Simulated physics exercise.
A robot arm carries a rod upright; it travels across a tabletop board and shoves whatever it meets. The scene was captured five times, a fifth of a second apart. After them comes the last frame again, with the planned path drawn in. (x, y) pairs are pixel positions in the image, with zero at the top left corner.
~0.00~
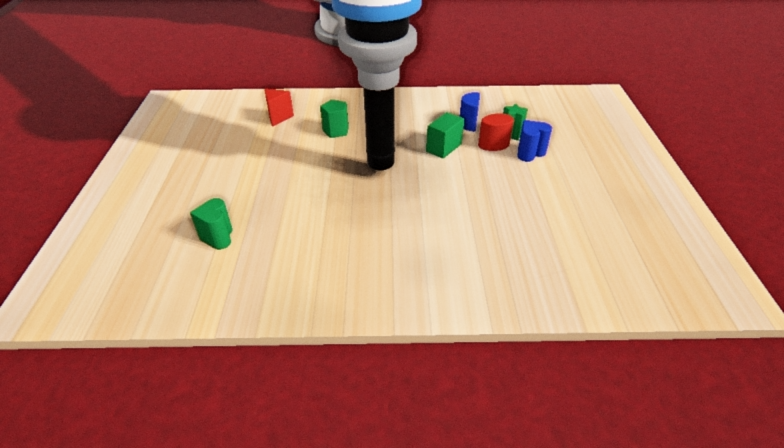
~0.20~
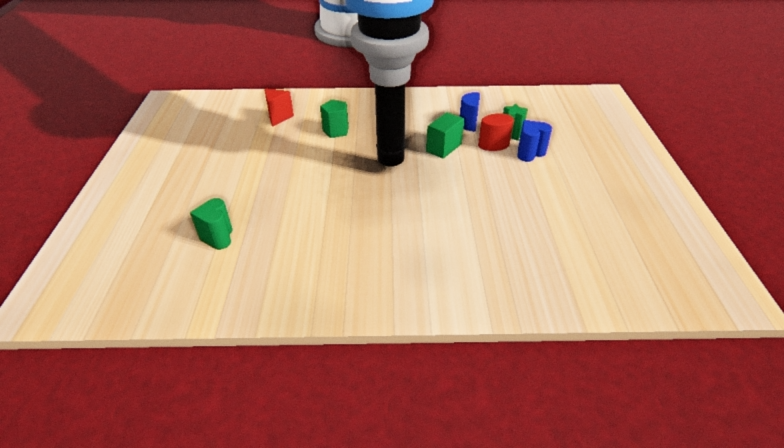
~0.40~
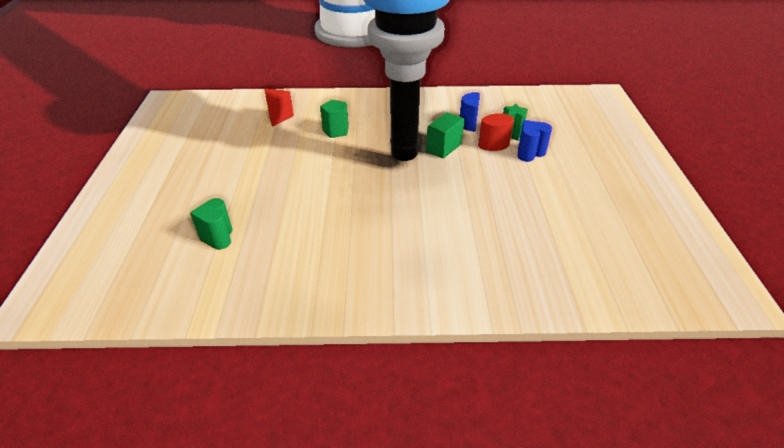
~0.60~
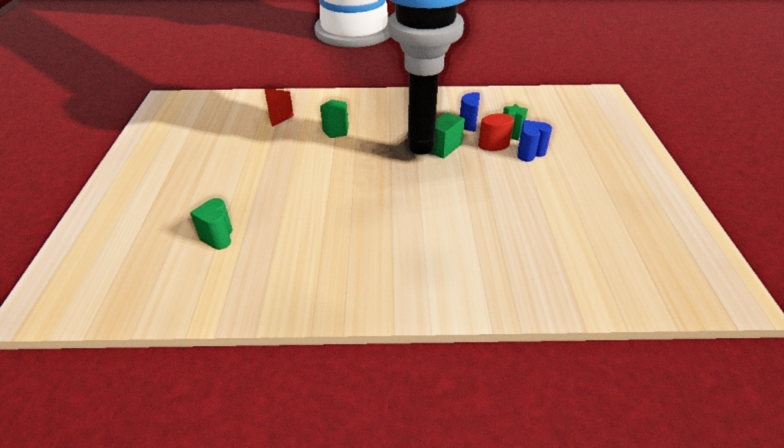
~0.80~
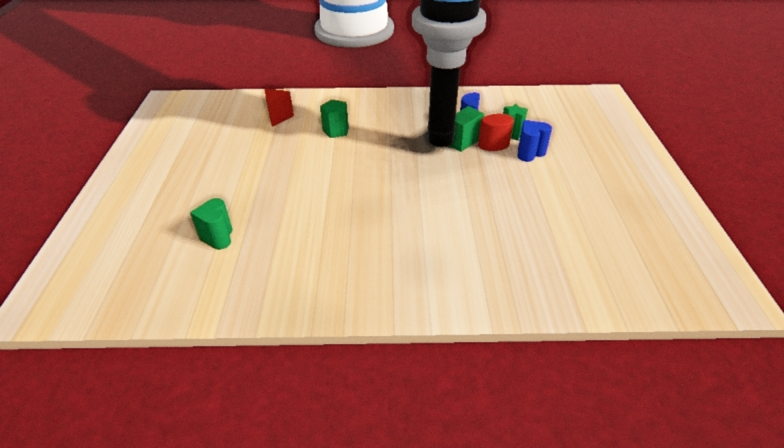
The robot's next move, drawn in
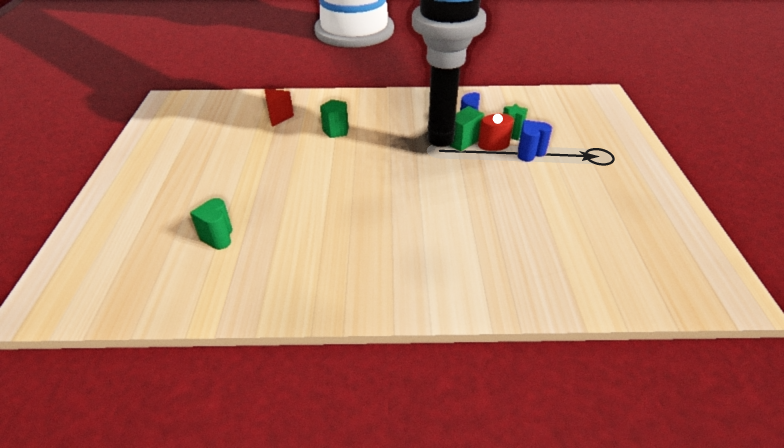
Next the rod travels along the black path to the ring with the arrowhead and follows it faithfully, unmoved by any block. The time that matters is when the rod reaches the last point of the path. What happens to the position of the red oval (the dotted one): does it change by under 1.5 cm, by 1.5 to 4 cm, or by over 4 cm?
It ends farther than 4 cm from its spot.
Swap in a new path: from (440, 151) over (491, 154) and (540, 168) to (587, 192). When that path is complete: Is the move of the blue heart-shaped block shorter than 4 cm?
Yes, that is how it ends up.
The drawn path runs from (440, 151) to (600, 157); the dot is on the red oval.
The first path, step by step. One third of the way, rod (494, 142); green oblong block (487, 109), turned 35° anticlockwise; blue half-round block (474, 94), turned 30° anticlockwise; red oval (520, 118), turned 15° anticlockwise; green star-shaped block (518, 107), turned 15° anticlockwise; blue heart-shaped block (541, 127), turned 30° clockwise.
Two thirds of the way, rod (548, 144); green oblong block (487, 109), turned 35° anticlockwise; blue half-round block (474, 94), turned 30° anticlockwise; red oval (544, 112), turned 100° anticlockwise; green star-shaped block (518, 104), turned 45° anticlockwise; blue heart-shaped block (582, 127), turned 25° clockwise.
At the end, rod (603, 146); green oblong block (487, 109), turned 35° anticlockwise; blue half-round block (474, 94), turned 30° anticlockwise; red oval (544, 112), turned 100° anticlockwise; green star-shaped block (518, 104), turned 45° anticlockwise; blue heart-shaped block (623, 121), turned 50° anticlockwise.
